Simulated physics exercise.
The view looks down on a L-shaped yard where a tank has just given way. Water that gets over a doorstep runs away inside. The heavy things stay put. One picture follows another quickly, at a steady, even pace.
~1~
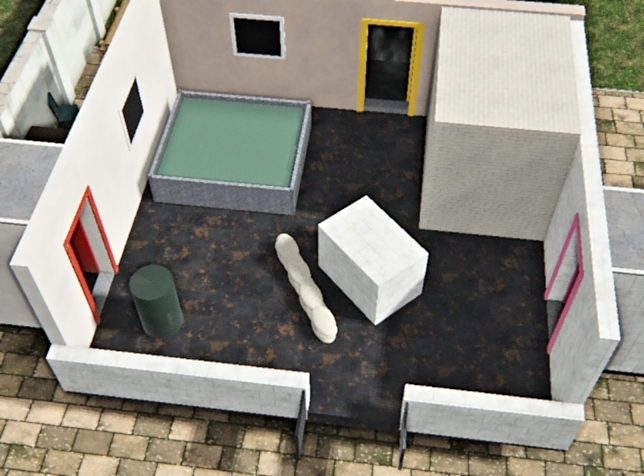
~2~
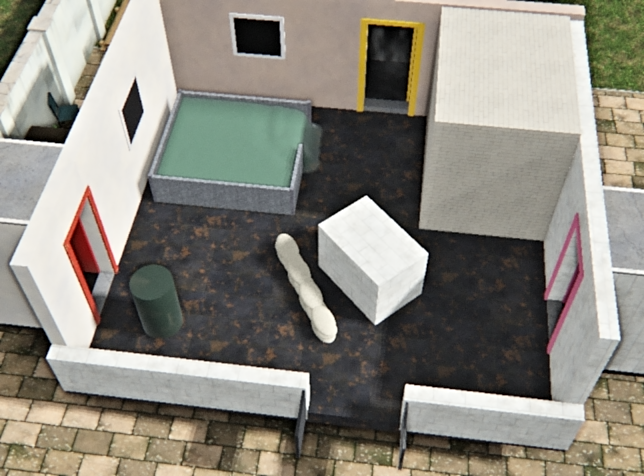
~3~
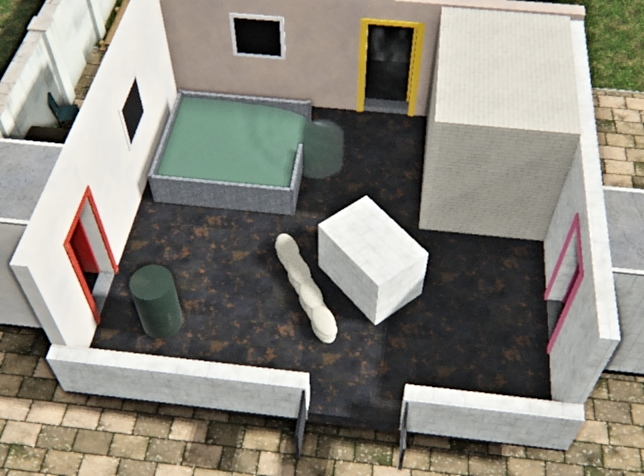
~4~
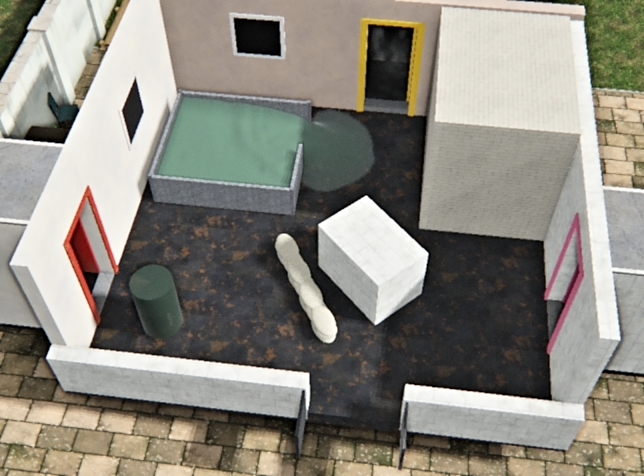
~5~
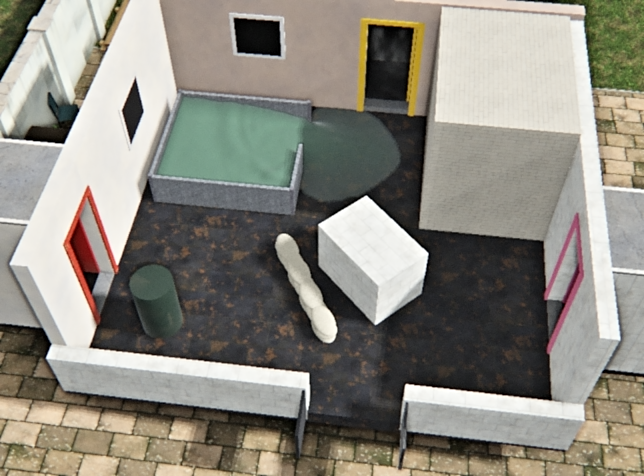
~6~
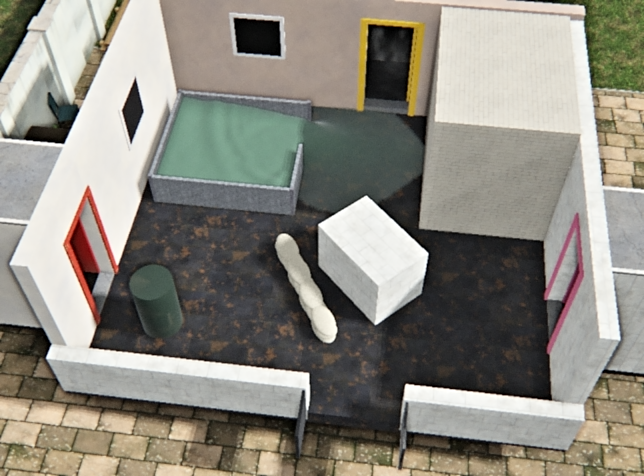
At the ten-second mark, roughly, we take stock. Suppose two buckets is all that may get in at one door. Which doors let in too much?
The pink door counts as over; the red door counts as not over; the yellow door counts as over.
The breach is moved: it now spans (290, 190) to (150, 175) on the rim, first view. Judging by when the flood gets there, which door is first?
The one in red, I think.
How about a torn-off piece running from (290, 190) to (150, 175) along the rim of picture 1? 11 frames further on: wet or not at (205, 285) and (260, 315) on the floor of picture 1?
The first spot is swamped, the second swamped.
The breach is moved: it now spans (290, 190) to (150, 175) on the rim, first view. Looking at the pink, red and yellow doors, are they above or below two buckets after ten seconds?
Taking them in turn, the pink door tops the limit, the red door tops the limit and the yellow door falls short.
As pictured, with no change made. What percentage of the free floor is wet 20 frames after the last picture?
Close to 35 %.
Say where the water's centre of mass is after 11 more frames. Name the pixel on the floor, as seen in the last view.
Somewhere near (288, 162).
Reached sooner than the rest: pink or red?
It's the pink door.
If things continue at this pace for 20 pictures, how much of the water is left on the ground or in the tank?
I make it around 96 per cent.
A moment on, water covers 20 % of the floor; the pink door not reached, the red door not reached, the yellow door wet at the sill, nothing in.
Next, water covers 20 % of the floor; the pink door not reached, the red door not reached, the yellow door over two buckets in.
Then, water covers 35 % of the floor; the pink door not reached, the red door not reached, the yellow door far over two buckets in.
Later, water covers 65 % of the floor; the pink door far over two buckets in, the red door not reached, the yellow door far over two buckets in.
In the end, water covers 90 % of the floor; the pink door far over two buckets in, the red door wet at the sill, nothing in, the yellow door far over two buckets in.
